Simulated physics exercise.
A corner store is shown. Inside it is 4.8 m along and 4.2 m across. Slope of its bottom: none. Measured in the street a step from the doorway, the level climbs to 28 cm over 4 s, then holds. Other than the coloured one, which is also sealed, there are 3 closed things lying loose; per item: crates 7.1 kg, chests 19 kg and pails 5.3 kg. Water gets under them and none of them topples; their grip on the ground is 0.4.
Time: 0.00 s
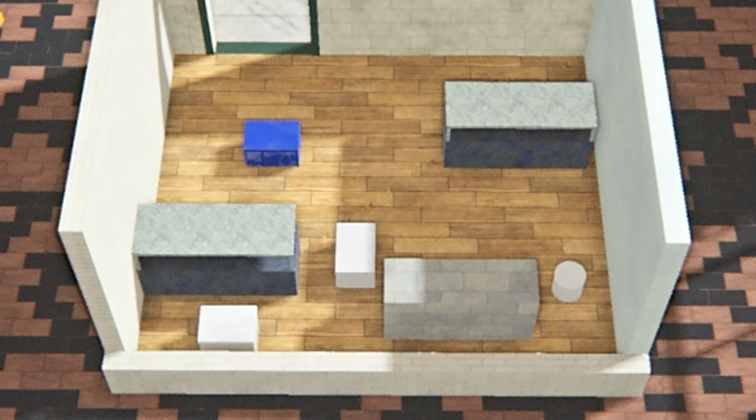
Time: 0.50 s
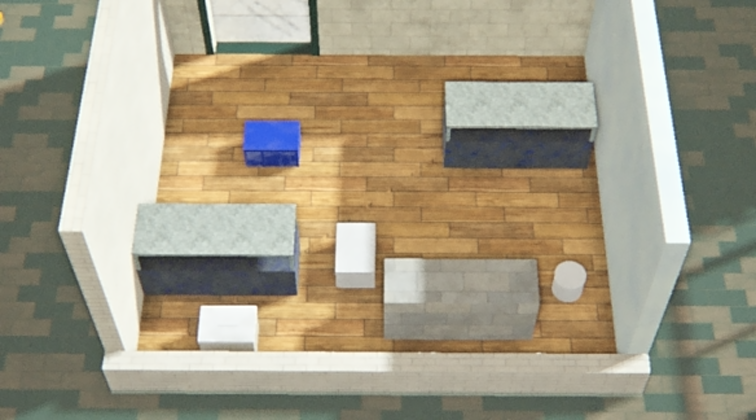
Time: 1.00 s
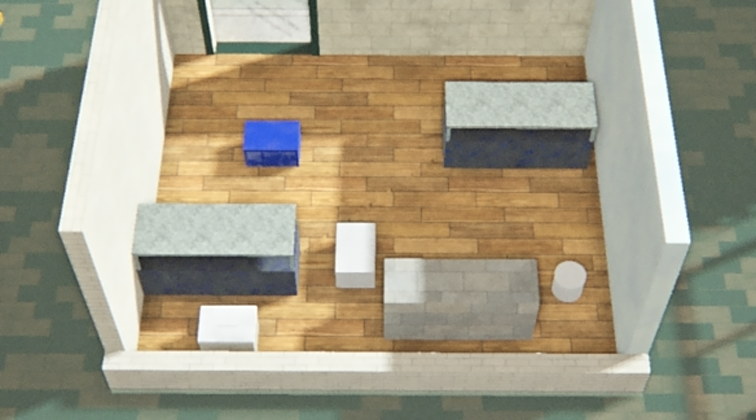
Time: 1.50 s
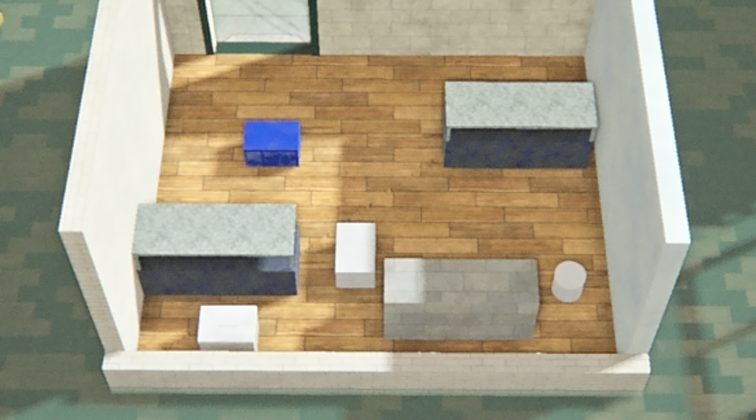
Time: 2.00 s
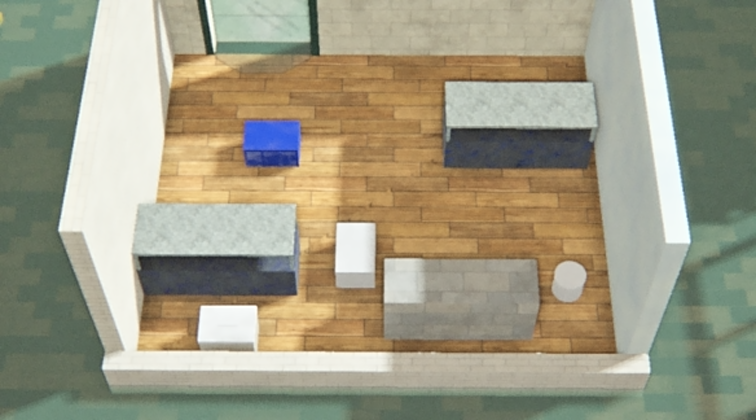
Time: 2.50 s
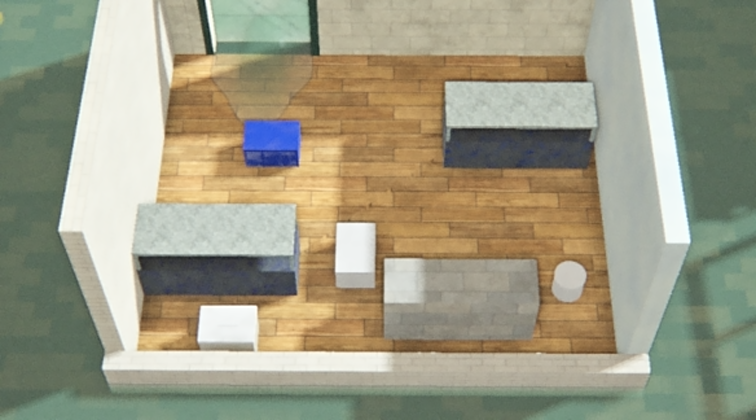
Water spreading over the ground outside a small store, then seeping through the doorway toward a blue crate that stays still.
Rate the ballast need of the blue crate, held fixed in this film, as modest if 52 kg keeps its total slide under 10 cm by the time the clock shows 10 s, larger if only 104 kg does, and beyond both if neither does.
Ballast need: Larger.
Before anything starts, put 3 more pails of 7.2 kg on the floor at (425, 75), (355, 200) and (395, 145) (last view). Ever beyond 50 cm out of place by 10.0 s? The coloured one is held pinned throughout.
Answer by position: Inside the range; outside the range; outside the range.
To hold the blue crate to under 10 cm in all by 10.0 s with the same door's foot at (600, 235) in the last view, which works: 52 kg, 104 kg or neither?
The answer is that the lesser mass suffices.
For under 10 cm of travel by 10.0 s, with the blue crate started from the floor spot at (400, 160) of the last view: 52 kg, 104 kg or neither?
Note: Both OK.
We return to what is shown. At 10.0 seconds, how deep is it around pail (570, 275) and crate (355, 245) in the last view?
I'd estimate 5 cm for the first and 4 cm for the second.
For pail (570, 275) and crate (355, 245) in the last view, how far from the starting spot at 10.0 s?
In that order: 250 cm, 30 cm.
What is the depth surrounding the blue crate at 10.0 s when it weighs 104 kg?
11 cm, roughly.
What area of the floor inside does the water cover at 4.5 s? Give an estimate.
About 6.5 m2 is covered.
After 3.5 s the blue crate would be 0 cm from its start with 52 kg and 0 cm from its start with 104 kg; 6 cm of water round it then.
After 4.5 s the blue crate would be 0 cm from its start with 52 kg and 0 cm from its start with 104 kg; 7 cm of water round it then.
After 7.0 s the blue crate would be 13 cm from its start with 52 kg and 0 cm from its start with 104 kg; 10 cm of water round it then.
After 10.0 s the blue crate would be 50 cm from its start with 52 kg and 0 cm from its start with 104 kg; 11 cm of water round it then.
